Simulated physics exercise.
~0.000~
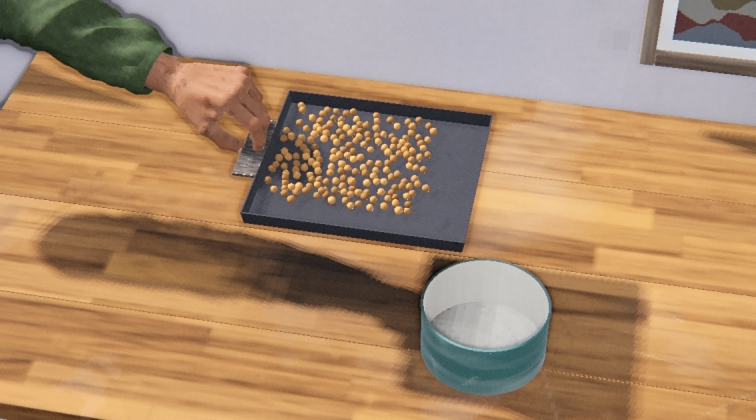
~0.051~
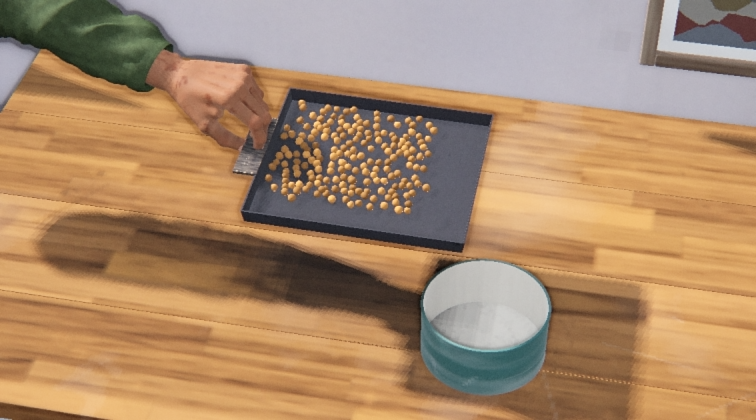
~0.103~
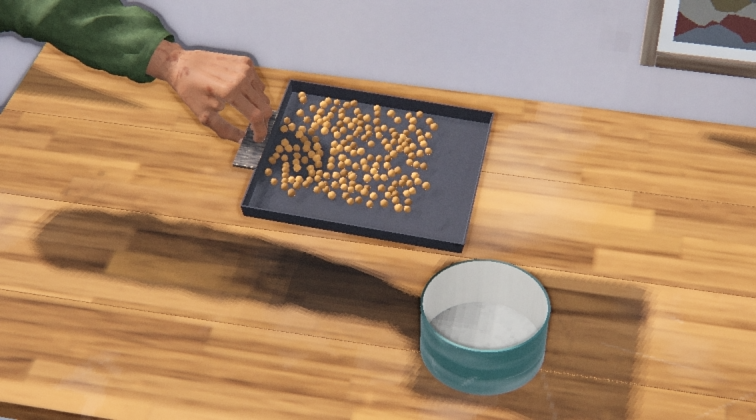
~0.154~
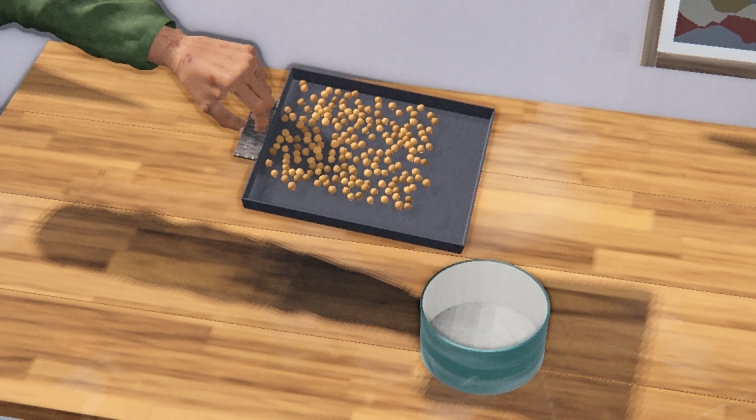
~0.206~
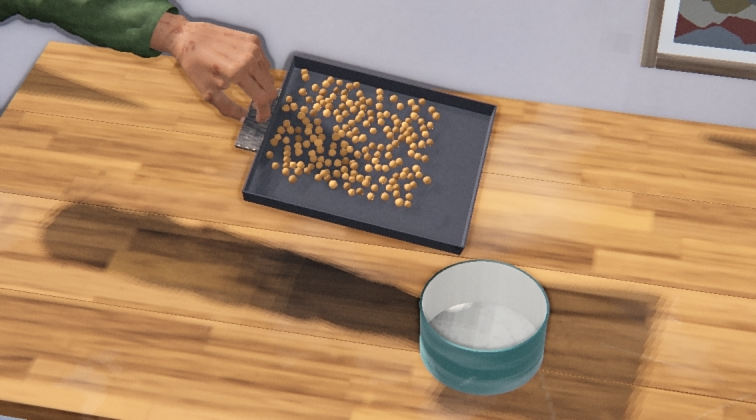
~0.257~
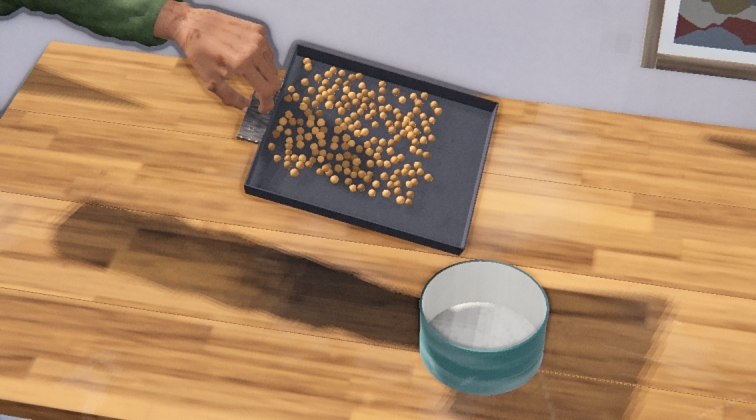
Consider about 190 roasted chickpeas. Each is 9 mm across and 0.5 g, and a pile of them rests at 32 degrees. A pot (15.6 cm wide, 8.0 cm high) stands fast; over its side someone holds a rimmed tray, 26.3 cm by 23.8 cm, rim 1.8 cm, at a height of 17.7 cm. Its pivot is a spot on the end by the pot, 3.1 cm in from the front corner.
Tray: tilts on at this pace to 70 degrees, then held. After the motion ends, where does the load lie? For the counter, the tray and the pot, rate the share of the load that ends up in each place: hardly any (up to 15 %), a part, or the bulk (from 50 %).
Share of the load - the counter: Hardly any, the left on the tray: The bulk, the pot: A part.
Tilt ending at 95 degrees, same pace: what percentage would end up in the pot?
In that case, near 95 percent.
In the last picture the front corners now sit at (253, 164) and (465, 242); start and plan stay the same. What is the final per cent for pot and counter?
Pot 0 % / counter 15 %.
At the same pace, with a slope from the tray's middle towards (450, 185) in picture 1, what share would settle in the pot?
I'd estimate about 5 %.
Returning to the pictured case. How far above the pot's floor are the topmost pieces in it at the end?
Around 1.5 cm above the floor.
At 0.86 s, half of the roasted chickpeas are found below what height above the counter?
Median height: Approx. 22 cm.
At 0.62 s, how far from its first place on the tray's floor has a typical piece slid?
Displacement on the tray: About 10 cm.
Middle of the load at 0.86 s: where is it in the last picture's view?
Close to pixel (463, 219).
Then, at 0.62 s, tilt 42 degrees; the tray holds 100 %, the pot 0 %.
After 0.86 s, tilt 60 degrees; the tray holds 85 %, the pot 0 %.
Then, at 1.21 s, tilt 70 degrees; the tray holds 70 %, the pot 30 %.
In the end, at 2.2 s, counter 0 %, tray 70 %, pot 30 %.
